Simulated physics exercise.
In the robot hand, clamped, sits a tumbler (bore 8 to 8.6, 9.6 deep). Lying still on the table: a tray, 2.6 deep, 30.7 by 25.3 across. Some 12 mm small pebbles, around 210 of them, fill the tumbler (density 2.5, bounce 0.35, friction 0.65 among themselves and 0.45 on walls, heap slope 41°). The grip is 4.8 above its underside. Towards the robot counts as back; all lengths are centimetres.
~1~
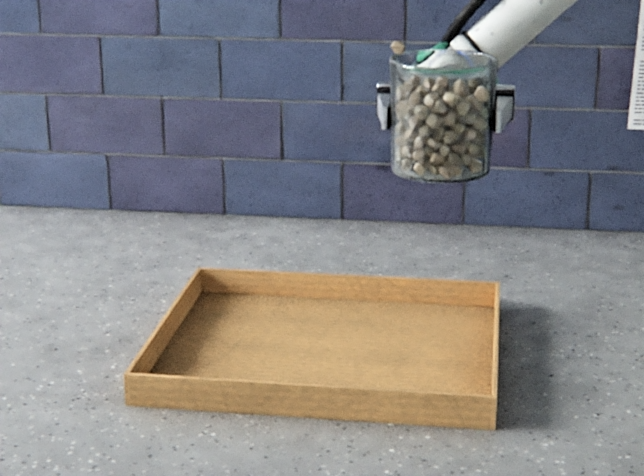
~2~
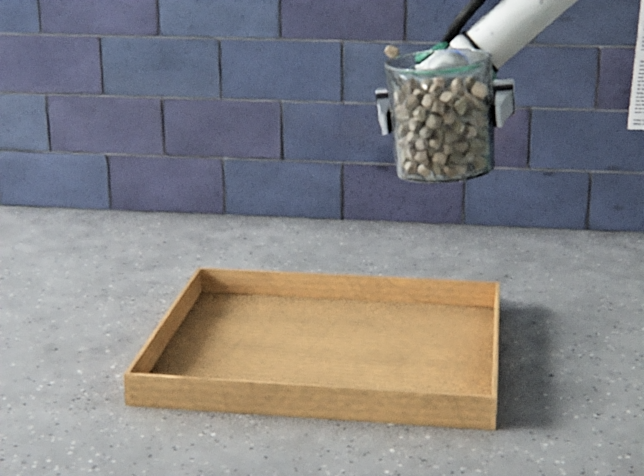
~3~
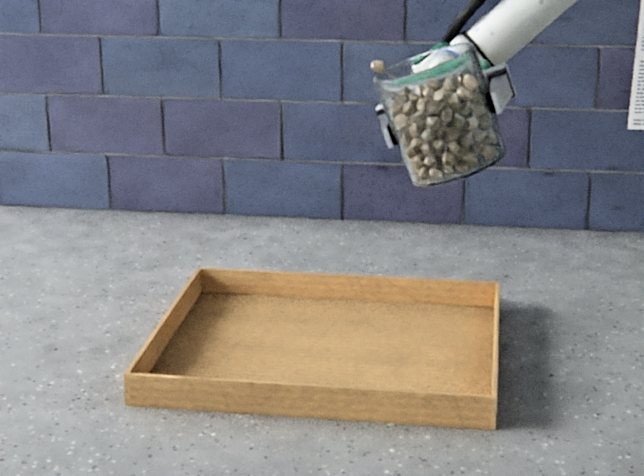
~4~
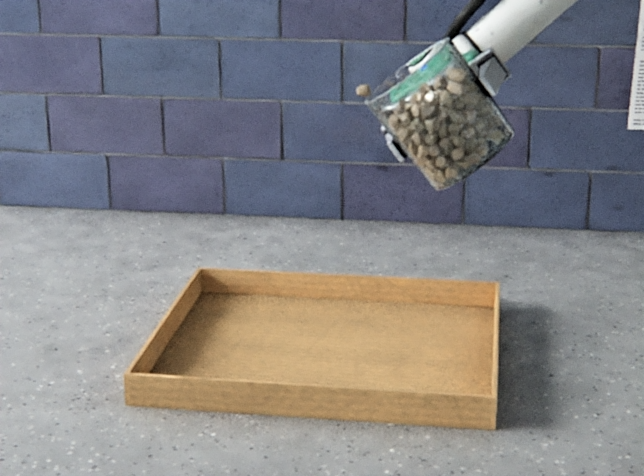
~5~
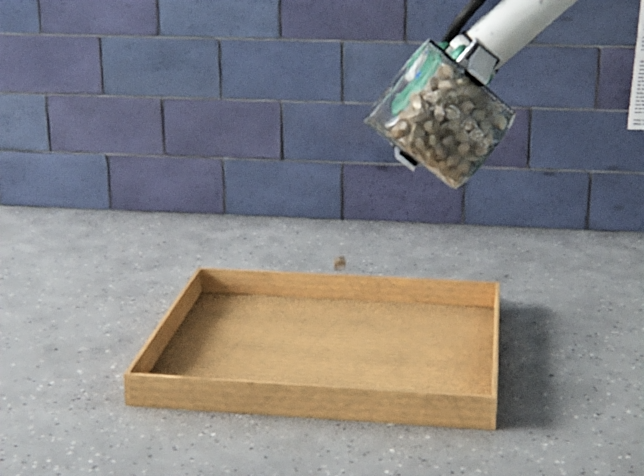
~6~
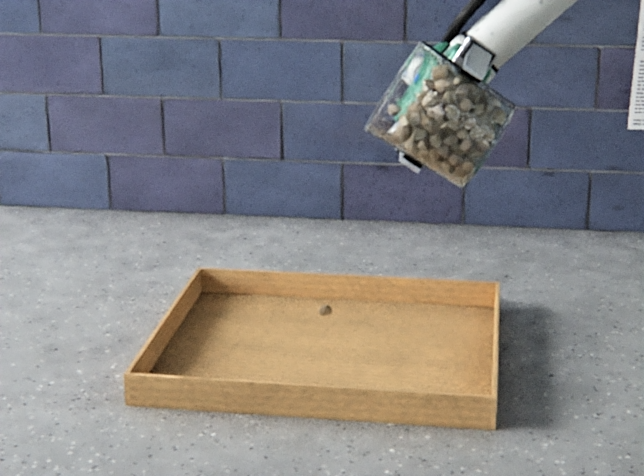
A clear tumbler packed with beige and grey pebble-like pieces hangs from a white robot arm at the upper right, seen from a fixed, slightly raised viewpoint. Below it, a shallow, light-brown wooden tray rests on a speckled grey tabletop before a wall of blue and purple bricks. The arm tilts the tumbler steadily leftward, and a single piece drops from its rim into the tray.
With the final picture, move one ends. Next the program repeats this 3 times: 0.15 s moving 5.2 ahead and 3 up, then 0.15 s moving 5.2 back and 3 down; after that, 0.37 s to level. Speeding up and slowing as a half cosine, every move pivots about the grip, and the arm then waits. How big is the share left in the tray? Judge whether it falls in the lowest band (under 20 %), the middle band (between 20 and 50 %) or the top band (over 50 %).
It falls in the middle band.
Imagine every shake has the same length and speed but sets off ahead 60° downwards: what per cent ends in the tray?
Result: Approx. 0 %.
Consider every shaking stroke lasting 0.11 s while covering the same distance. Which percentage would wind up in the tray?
About 70 per cent, then.
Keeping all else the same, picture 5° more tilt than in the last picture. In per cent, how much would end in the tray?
Expected: Around 50 %.
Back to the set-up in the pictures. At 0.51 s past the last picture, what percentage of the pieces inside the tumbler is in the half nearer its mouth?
Roughly 55 per cent.
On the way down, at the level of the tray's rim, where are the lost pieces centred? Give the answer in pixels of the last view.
I'd put it somewhere near (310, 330).
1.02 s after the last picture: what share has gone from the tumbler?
About 40 per cent.
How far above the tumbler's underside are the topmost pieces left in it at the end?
Height at rest: Approx. 8.0 cm.
Then, 0.51 s on, tilted 58° forward, highest piece 27 above the table; 167 in the tumbler, 34 in the tray, 7 in flight or on a rim.
Then, 1.02 s on, tilted 45° forward, highest piece 25 above the table; 125 in the tumbler, 80 in the tray, 3 in flight or on a rim.
Then, 1.47 s on, level, highest piece 27 above the table; 125 in the tumbler, 83 in the tray.
Then, 2.52 s on, level, highest piece 27 above the table; 125 in the tumbler, 83 in the tray.
In the end, 125 in the tumbler, 83 in the tray. That is 40 % in the tray.
